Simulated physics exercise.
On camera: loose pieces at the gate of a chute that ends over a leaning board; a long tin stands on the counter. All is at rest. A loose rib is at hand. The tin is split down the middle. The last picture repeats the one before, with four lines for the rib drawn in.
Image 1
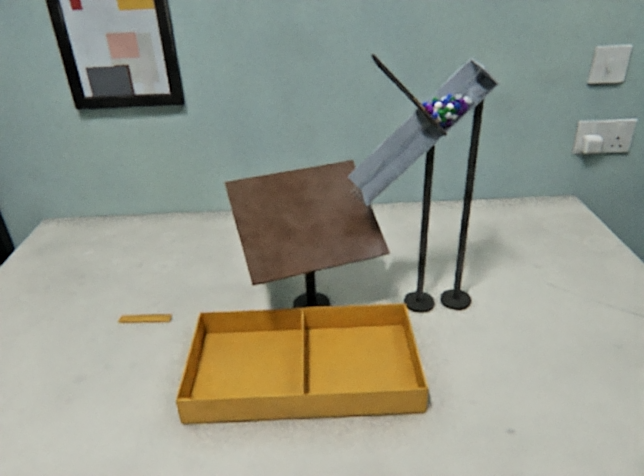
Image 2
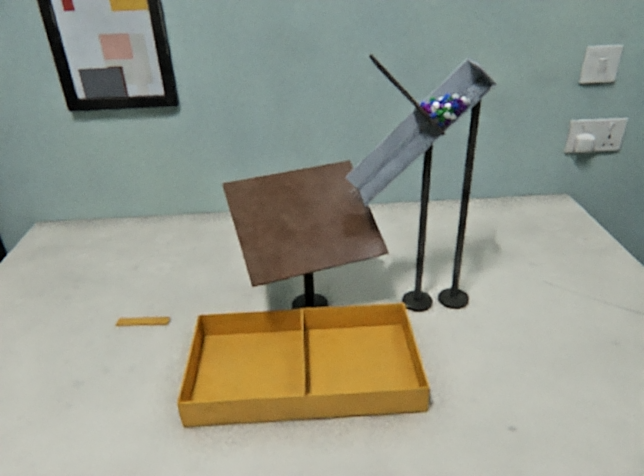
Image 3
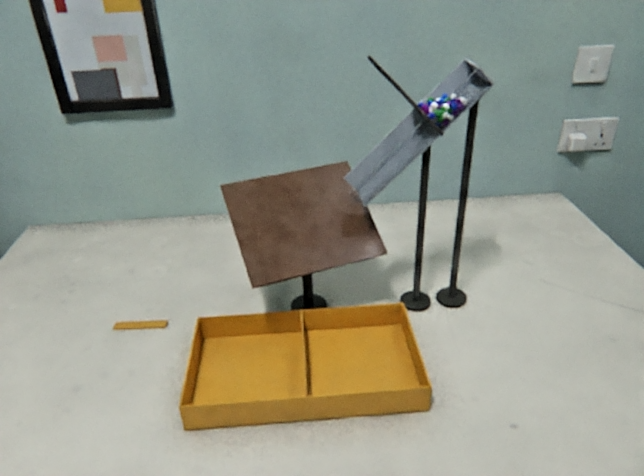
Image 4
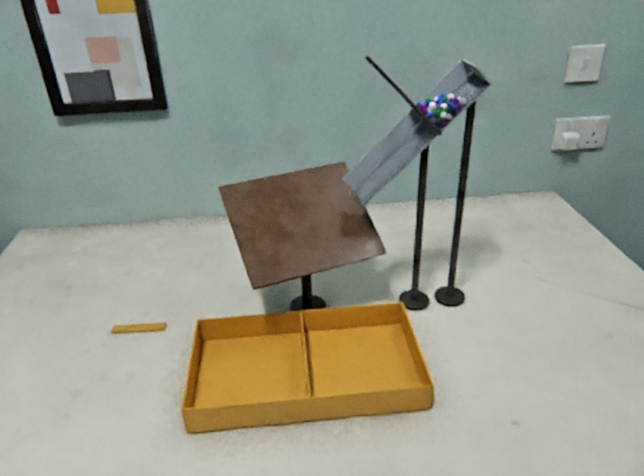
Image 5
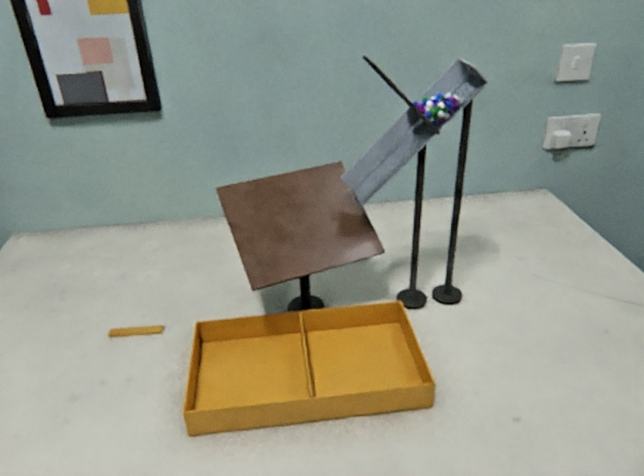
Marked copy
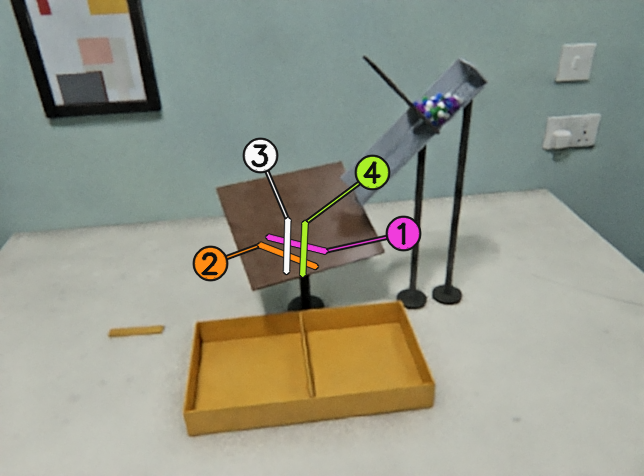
On a white counter, colourful beads resting behind a chute's gate above a tilted brown board and divided yellow tray, nothing moving.
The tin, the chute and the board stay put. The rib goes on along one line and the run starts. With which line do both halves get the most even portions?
Take 3.
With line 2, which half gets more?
More lands on the right.
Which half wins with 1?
More lands on the right.
On the marked copy, line 1 from (268, 237) to (324, 251); line 2 from (260, 245) to (315, 266); line 3 from (287, 220) to (286, 271); line 4 from (305, 223) to (302, 274).
With 1, of what is caught, a small part in the left half, nearly all in the right.
With 2, of what is caught, a small part in the left half, nearly all in the right.
With 3, of what is caught, about a third in the left half, about half in the right.
With 4, of what is caught, a small part in the left half, nearly all in the right.
